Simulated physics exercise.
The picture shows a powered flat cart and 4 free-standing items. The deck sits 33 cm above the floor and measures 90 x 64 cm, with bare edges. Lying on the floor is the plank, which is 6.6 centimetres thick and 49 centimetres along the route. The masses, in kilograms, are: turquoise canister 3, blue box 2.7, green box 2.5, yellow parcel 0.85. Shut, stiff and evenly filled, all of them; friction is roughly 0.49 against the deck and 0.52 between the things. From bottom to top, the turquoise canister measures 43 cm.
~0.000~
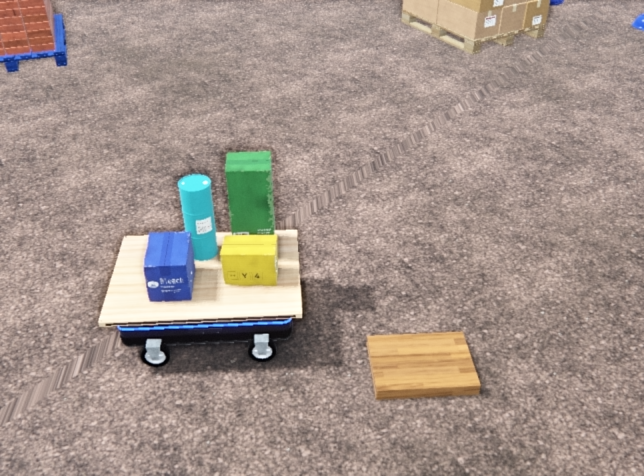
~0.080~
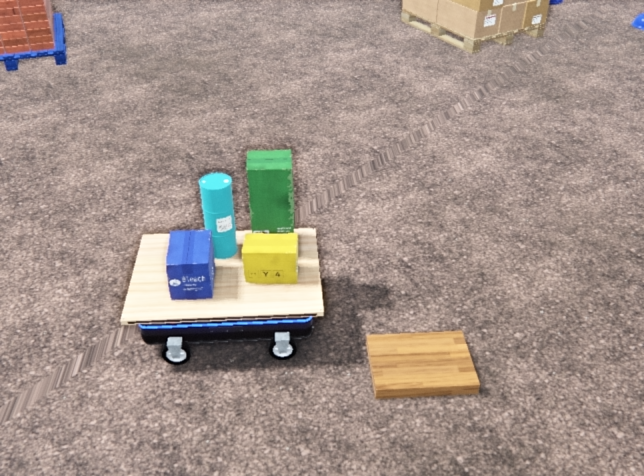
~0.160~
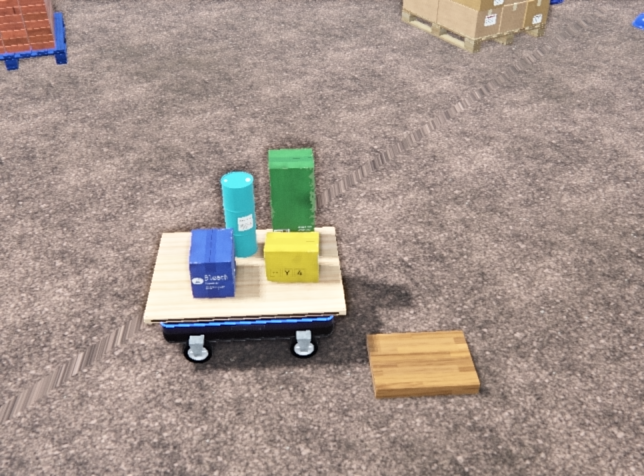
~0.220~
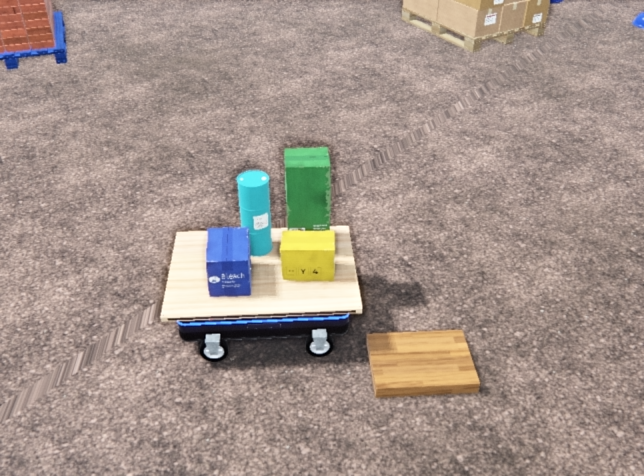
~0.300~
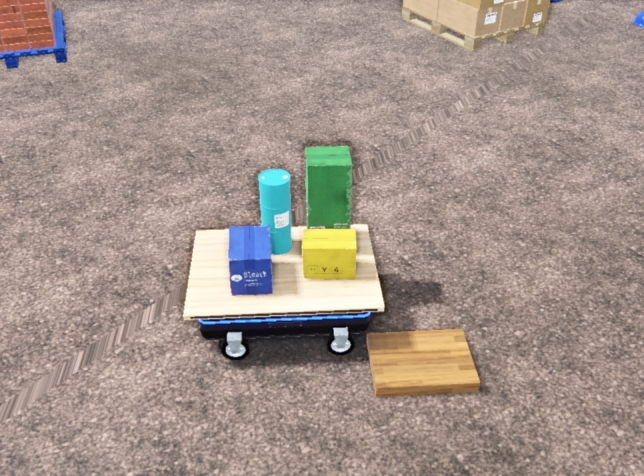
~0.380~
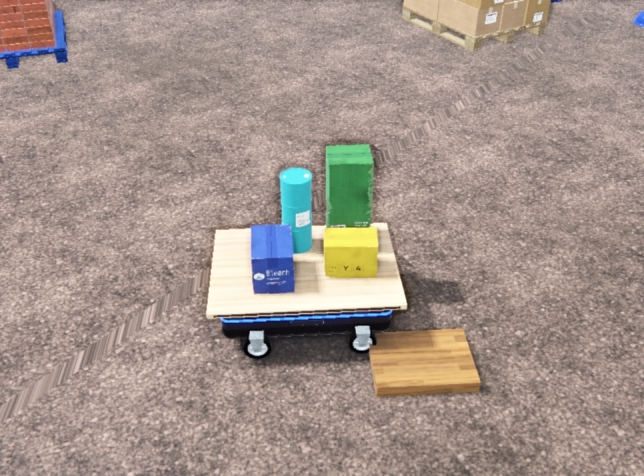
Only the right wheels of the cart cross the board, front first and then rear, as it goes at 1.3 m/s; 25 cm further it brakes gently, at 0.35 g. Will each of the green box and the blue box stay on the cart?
Each in turn: The green box does not stay on the cart; the blue box stays on the cart.
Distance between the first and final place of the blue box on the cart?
The shift is close to 4 cm.
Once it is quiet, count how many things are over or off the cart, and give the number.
So, 1 in all.
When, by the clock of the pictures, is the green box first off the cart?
1.0 s, roughly.
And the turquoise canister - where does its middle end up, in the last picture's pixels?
Near (591, 201).
By 0.58 s, 75 cm covered; green box tilted 15° near (384, 183); blue box 2 cm from its spot near (320, 252); yellow parcel tilted 20°.
By 0.98 s, 127 cm covered; green box tilted 25° near (482, 175); blue box tilted 20° near (437, 239); yellow parcel 3 cm from its spot.
By 1.28 s, 166 cm covered; green box now off the cart; blue box 3 cm from its spot near (502, 248); turquoise canister tilted 11°.
By 1.58 s, 198 cm covered; blue box 3 cm from its spot near (564, 246); yellow parcel 3 cm from its spot.
When it is over (3.3 s), off the cart, green box; the other 3 within 10 cm of the start. In the last view, green box near (600, 207), blue box near (574, 246).
